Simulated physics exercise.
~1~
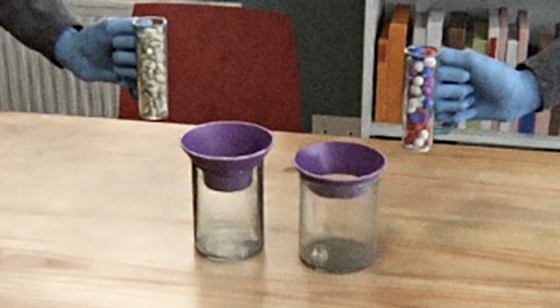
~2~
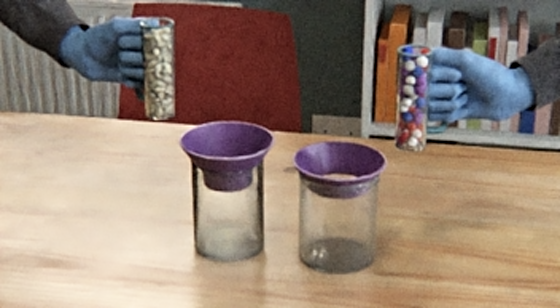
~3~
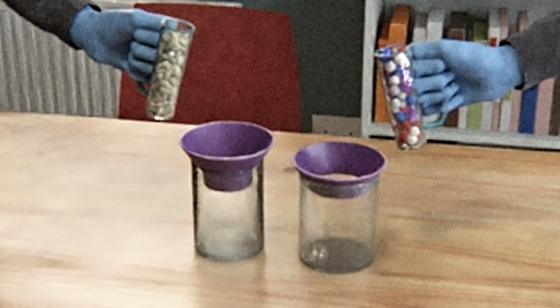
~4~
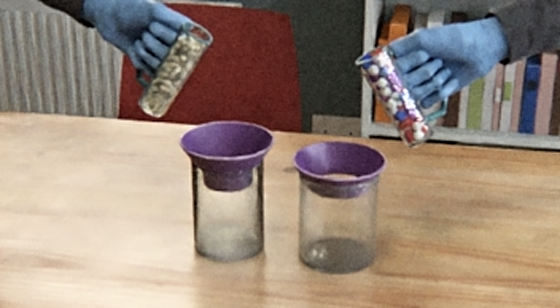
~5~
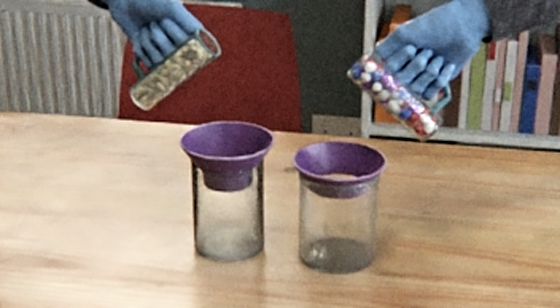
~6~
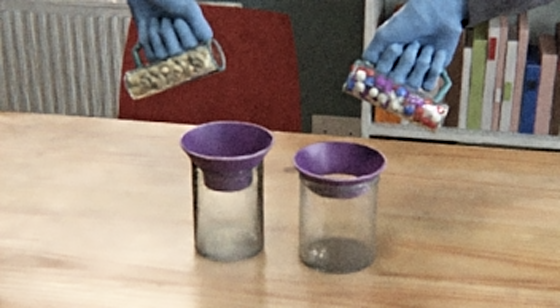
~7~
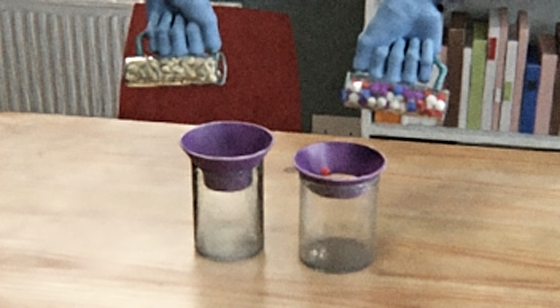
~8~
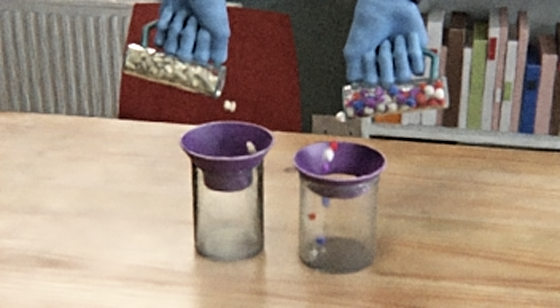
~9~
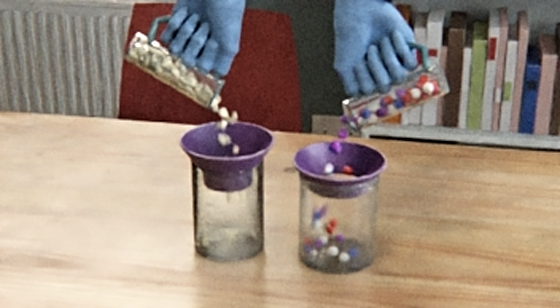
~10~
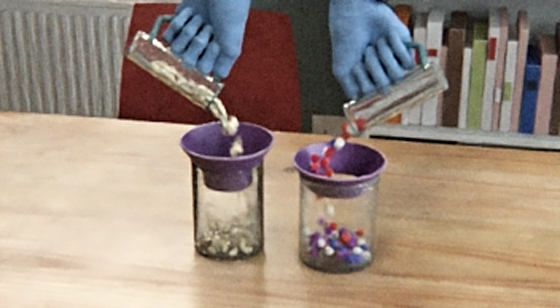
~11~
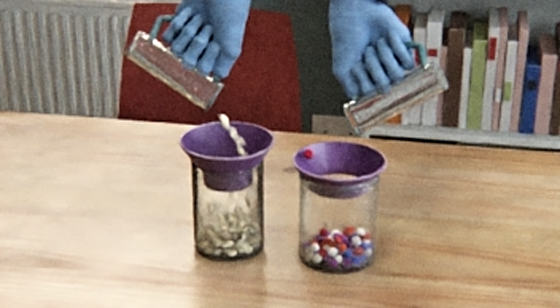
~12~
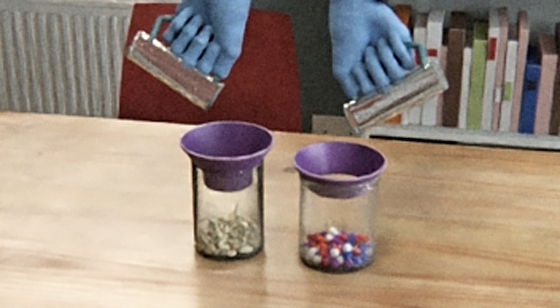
We see two blue-gloved hands tip clear cups over two jars with purple funnels, pale pieces on the left and multicoloured beads on the right. The right cup starts spilling first, and both loads run through the funnels until they rest entirely in the jars.
